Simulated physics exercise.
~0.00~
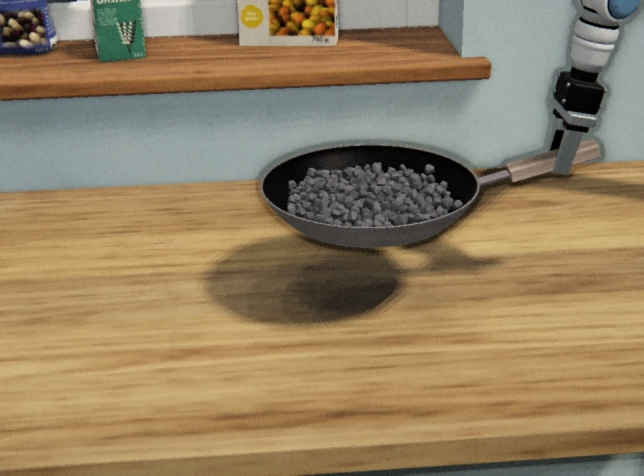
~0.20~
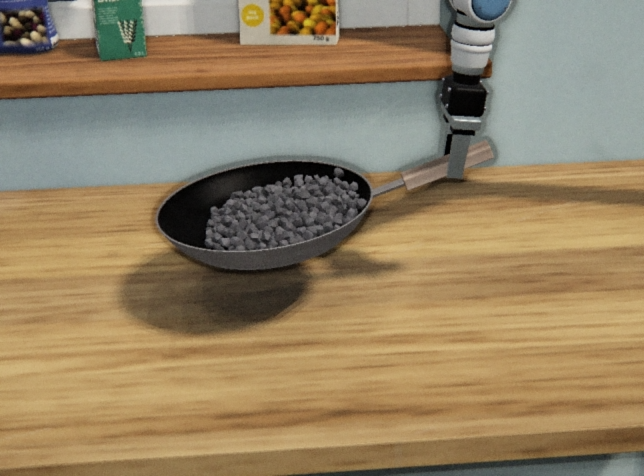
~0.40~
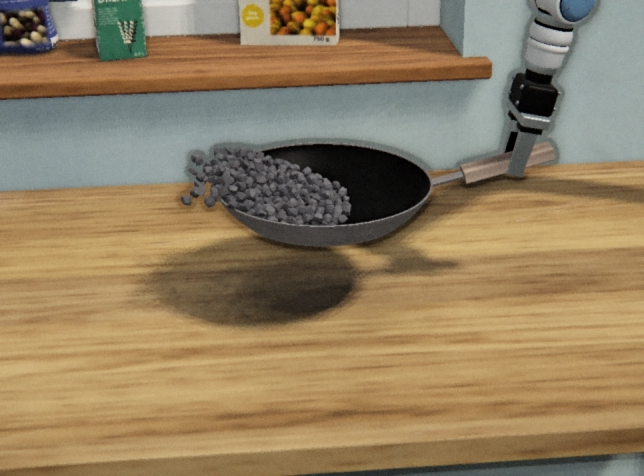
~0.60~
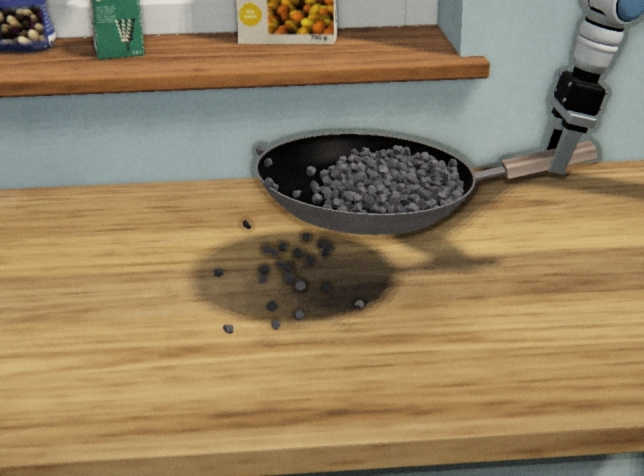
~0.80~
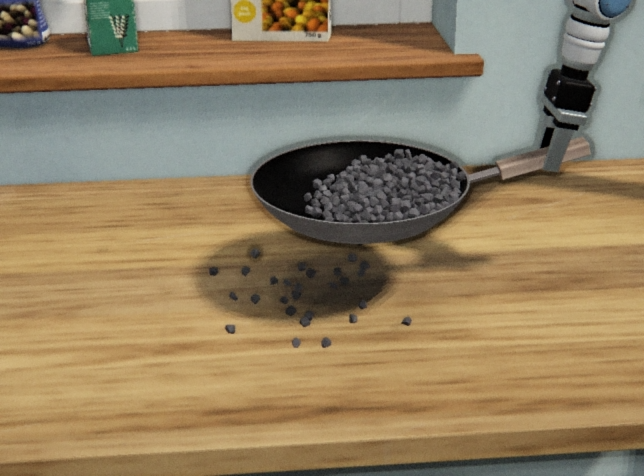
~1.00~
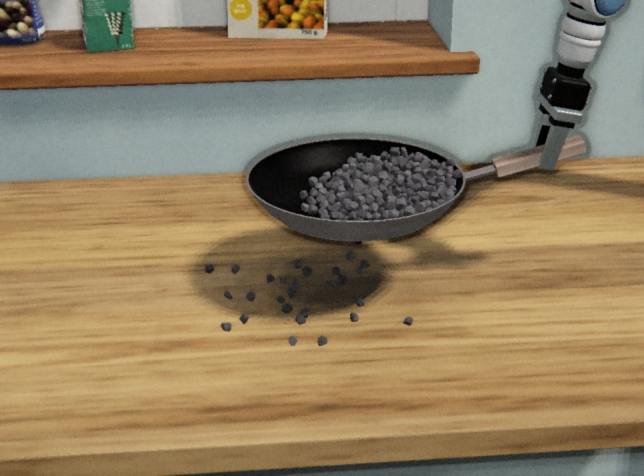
Above a wooden counter, a robot arm jerks a frying pan sideways, spilling a few pebbles.
